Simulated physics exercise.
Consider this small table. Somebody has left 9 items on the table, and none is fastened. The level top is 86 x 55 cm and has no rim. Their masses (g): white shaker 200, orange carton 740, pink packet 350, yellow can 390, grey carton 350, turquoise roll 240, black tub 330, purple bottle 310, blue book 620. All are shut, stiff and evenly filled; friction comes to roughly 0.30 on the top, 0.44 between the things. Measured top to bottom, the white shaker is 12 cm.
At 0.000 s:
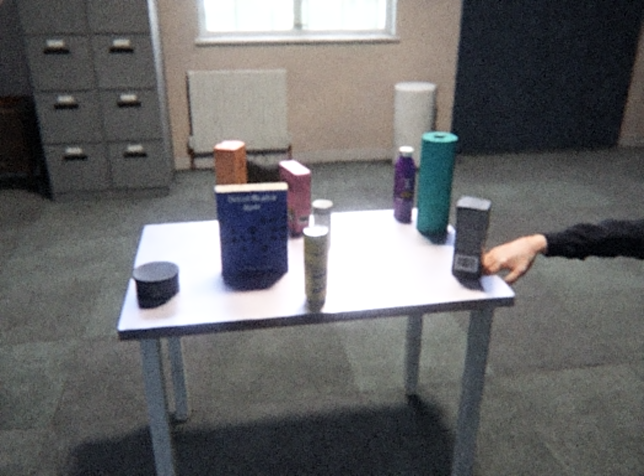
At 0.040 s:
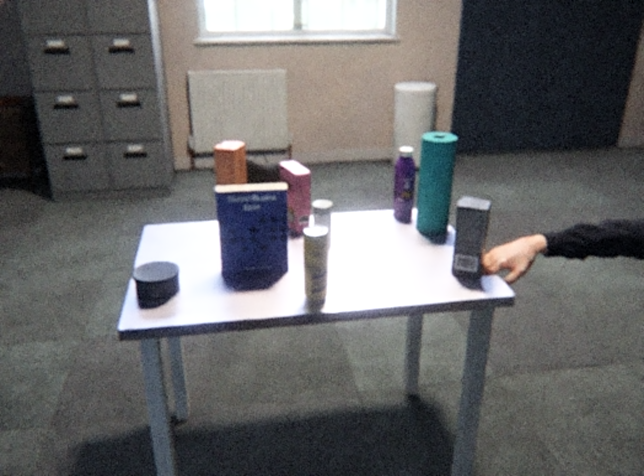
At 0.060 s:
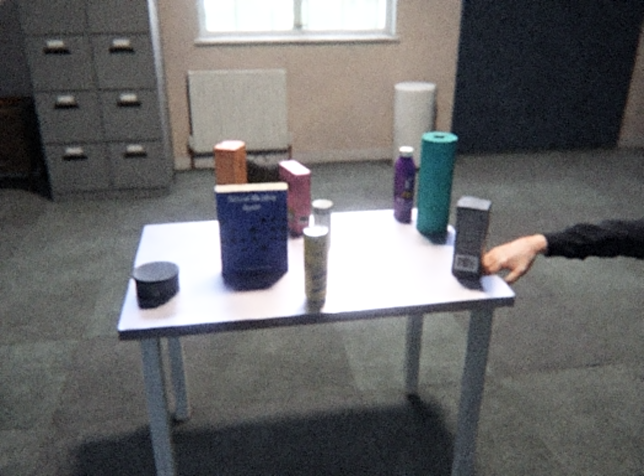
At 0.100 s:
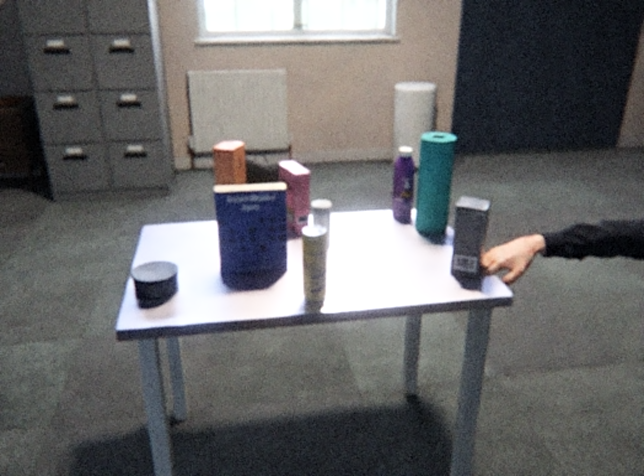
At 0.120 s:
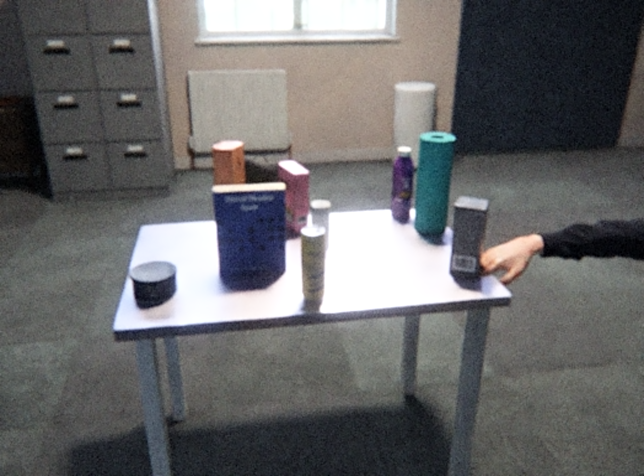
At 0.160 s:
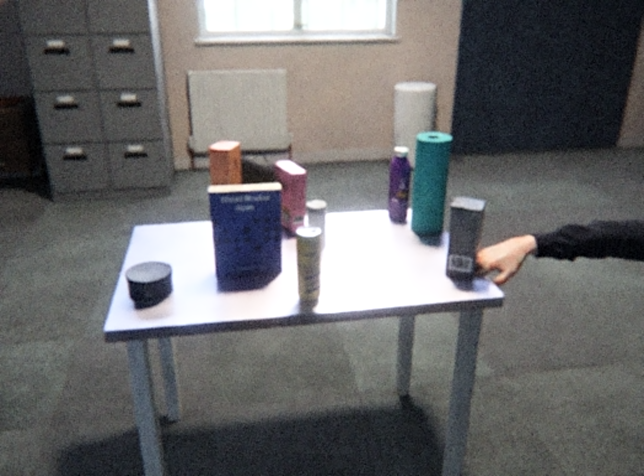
A dark-sleeved arm reaches in from the right to a small white-topped table in a grey-floored room, seen from the front and slightly above. A black tub sits at left, a blue book and yellow can near the middle, orange and pink packages and a white container behind, and purple, turquoise and grey items at right. The table, barely moving at first, shifts slightly left with everything on it, the hand staying by the grey carton, while the camera stays still.
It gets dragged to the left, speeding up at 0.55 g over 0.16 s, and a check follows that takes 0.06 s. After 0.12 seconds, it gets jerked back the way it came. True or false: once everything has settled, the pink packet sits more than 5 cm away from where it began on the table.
True.
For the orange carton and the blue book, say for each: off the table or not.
At the end the orange carton winds up past the limits and the blue book stays inside the limits.
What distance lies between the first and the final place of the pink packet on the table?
Net shift near 12 cm.
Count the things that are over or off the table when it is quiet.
3 of them.
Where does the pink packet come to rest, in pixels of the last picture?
Near (265, 228).
By 0.46 s, table 9 cm from its start; pink packet tilted 29° near (256, 201); orange carton tilted 20°; turquoise roll tilted 14°.
By 0.66 s, orange carton now off the table; pink packet on its side near (261, 218); turquoise roll tilted 67°.
When it is over (1.3 s), off the table, orange carton; lying over on the table, pink packet and turquoise roll; the other 6 within 5 cm of the start. In the last view, pink packet near (265, 228).
